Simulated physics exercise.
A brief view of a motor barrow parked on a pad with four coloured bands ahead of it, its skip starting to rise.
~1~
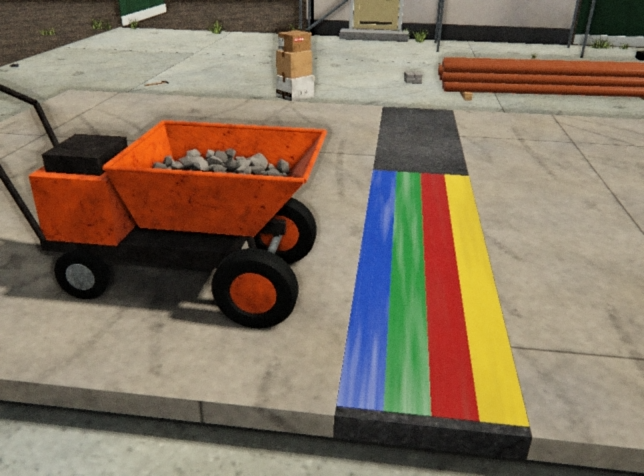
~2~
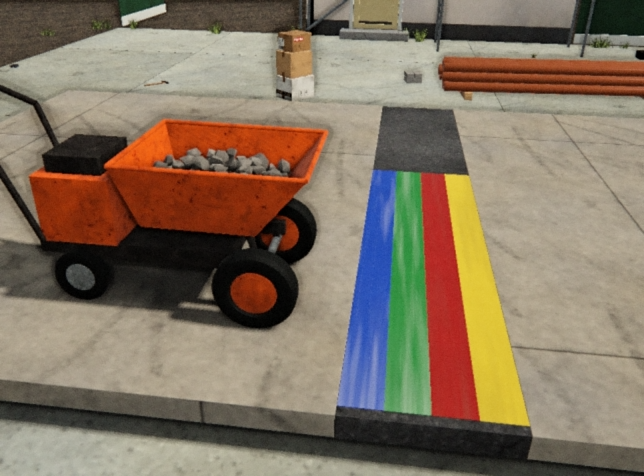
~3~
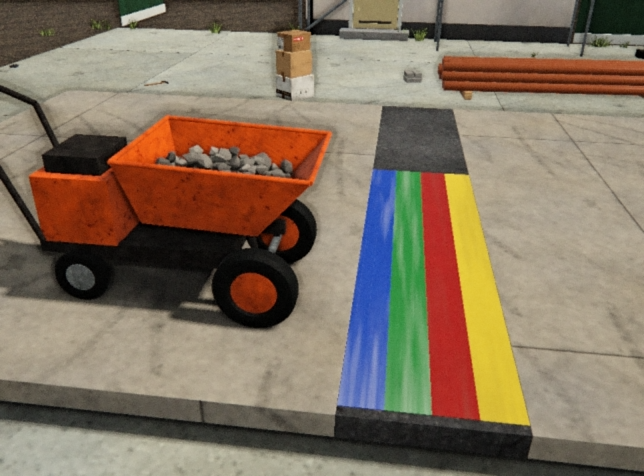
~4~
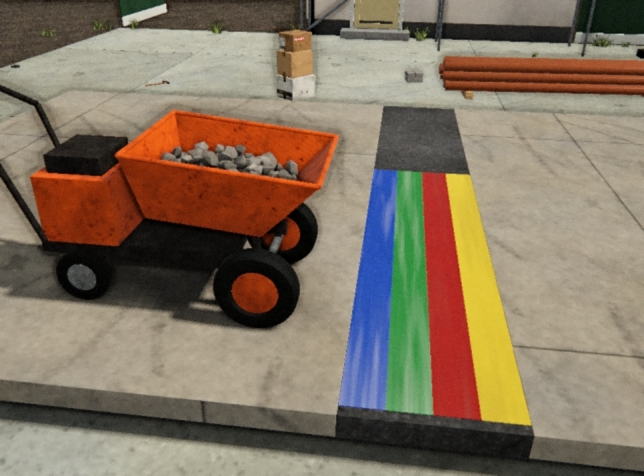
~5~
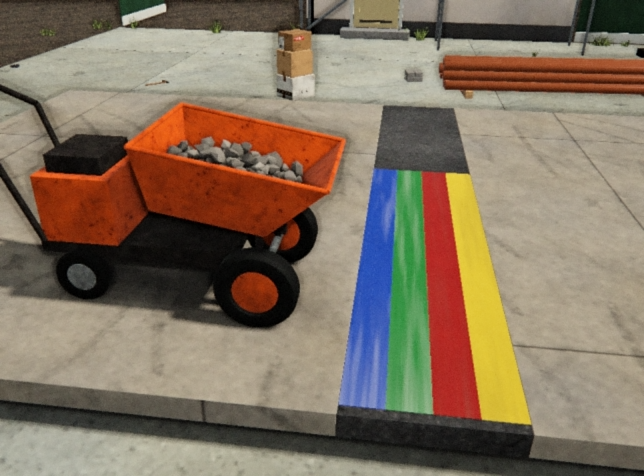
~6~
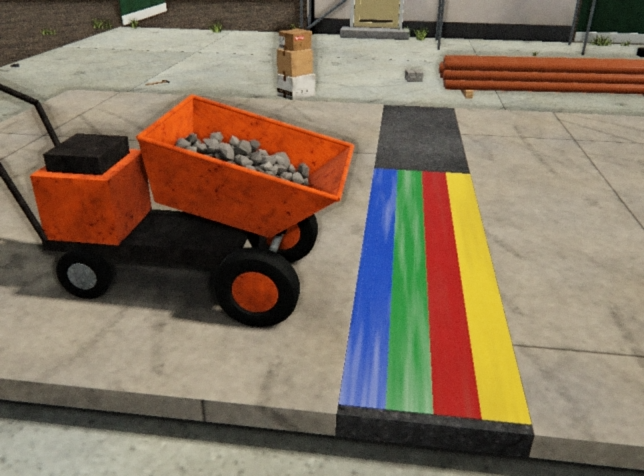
The orange skip of a motor barrow, loaded with broken grey stones, sits level at first, then tilts gradually forward to the right, its rear rising, while the wheels stay still beside blue, green, red and yellow strips.
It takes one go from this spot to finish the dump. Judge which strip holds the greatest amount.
Greatest amount: The green strip.
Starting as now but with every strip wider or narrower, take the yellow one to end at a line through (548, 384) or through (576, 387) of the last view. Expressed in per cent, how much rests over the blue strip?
I'd say about 0 % for the first and about 10 % for the second.
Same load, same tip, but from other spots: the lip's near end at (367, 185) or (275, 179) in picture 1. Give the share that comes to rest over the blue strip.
In order, 0 % followed by 30 %.
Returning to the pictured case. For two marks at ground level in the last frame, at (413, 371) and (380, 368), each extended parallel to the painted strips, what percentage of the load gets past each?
In turn 50 and 70 in a hundred.
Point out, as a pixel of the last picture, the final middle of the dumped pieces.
Resting centre, last frame: Roughly (426, 299).
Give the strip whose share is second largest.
The strip in red.
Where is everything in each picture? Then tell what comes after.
The first picture shows lip of the skip at (304, 181), level; top of the load at (216, 172), broken stones; blue strip at (364, 364); green strip at (407, 368); red strip at (451, 372); yellow strip at (495, 377).
The second picture shows lip of the skip at (306, 182), level; top of the load at (217, 172).
The third picture shows lip of the skip at (310, 184), tipped barely; top of the load at (220, 170).
The fourth picture shows lip of the skip at (318, 188), tipped a little; top of the load at (206, 168).
The fifth picture shows lip of the skip at (327, 192), tipped a little; top of the load at (212, 164).
The sixth picture shows lip of the skip at (338, 199), tipped clearly; top of the load at (209, 161); blue strip at (366, 362); green strip at (409, 366); red strip at (453, 370); yellow strip at (497, 375).
Soon, skip tipped well over; all in the skip.
A while on, skip tipped steeply; nearly all in the skip; a small part over the green strip; a stray few over the red strip.
Towards the end, skip tipped right over; about a quarter in the skip; a stray few over the blue strip; about a third over the green strip; about a quarter over the red strip; a small part over the yellow strip; a stray few off the paint.
Finally, skip tipped right over; about a quarter in the skip; a stray few over the blue strip; about a third over the green strip; about a quarter over the red strip; a small part over the yellow strip; a stray few off the paint.
